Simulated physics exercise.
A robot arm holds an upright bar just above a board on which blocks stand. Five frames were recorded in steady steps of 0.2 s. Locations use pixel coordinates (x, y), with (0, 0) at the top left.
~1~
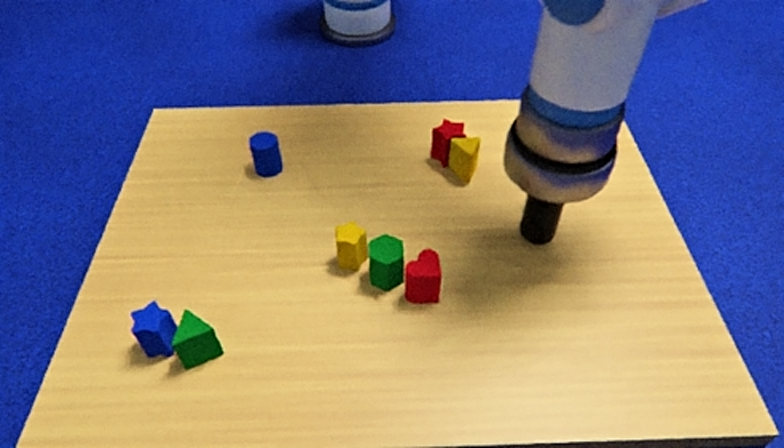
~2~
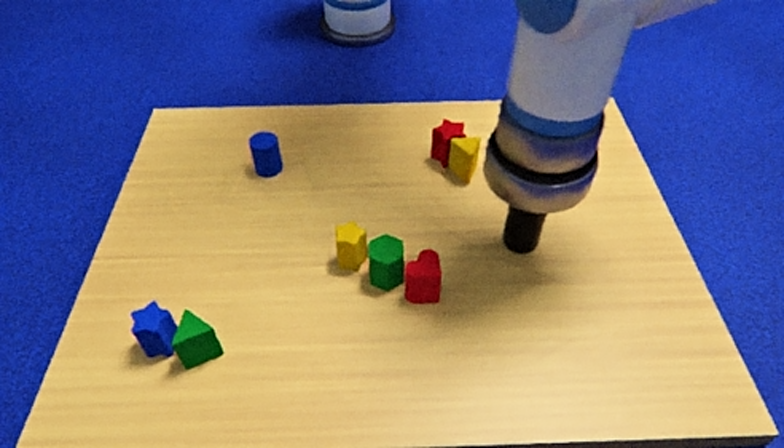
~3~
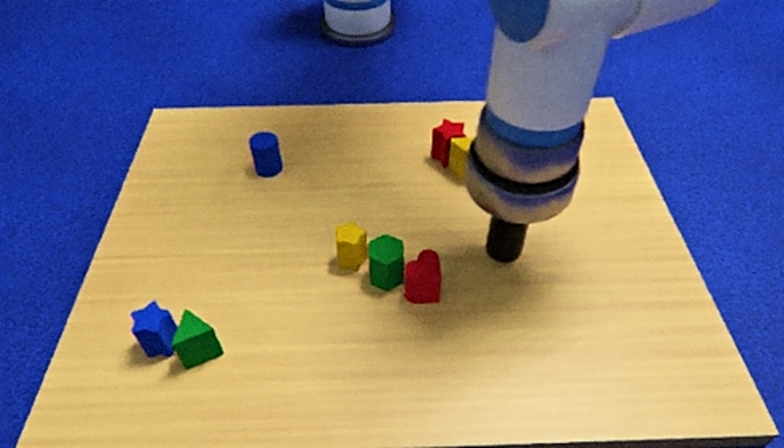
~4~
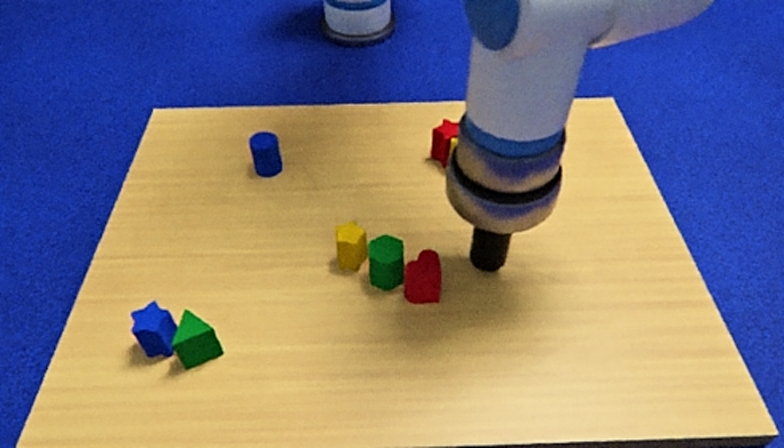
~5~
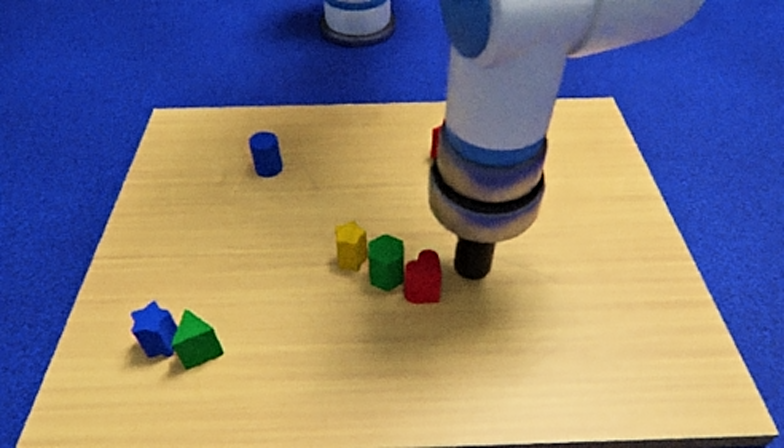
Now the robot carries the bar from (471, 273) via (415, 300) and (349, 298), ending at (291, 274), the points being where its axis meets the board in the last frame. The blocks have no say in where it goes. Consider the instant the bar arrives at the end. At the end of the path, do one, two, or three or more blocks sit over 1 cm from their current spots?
Shifted over 1 cm: One.
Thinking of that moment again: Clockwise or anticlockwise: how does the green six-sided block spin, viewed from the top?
It goes clockwise.
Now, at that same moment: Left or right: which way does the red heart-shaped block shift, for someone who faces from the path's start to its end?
It moves off to the left.
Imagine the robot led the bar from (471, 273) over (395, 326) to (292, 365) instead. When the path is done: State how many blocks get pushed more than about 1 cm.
I think only one will be displaced.
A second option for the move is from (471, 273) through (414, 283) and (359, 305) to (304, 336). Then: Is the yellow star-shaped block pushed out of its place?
I expect so.
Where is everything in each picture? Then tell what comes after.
Bar's lower end at (537, 232); yellow star-shaped block at (349, 232); green six-sided block at (386, 248); red heart-shaped block at (425, 264), in the first frame.
Bar at (520, 240); blocks still, in the second frame.
Bar at (504, 249); blocks still, in the third frame.
Bar at (488, 257); blocks still, in the fourth frame.
Bar at (473, 265); yellow star-shaped block at (349, 232); green six-sided block at (386, 248); red heart-shaped block at (425, 264), in the fifth frame.
The first path, step by step. One third of the way, bar at (414, 293); red heart-shaped block at (381, 281).
Two thirds of the way, bar at (347, 290); green six-sided block at (380, 246), turned 25° clockwise; red heart-shaped block at (321, 294), turned 55° anticlockwise.
At the end, bar at (289, 267); yellow star-shaped block still; green six-sided block at (380, 246), turned 25° clockwise; red heart-shaped block at (320, 294), turned 60° anticlockwise.
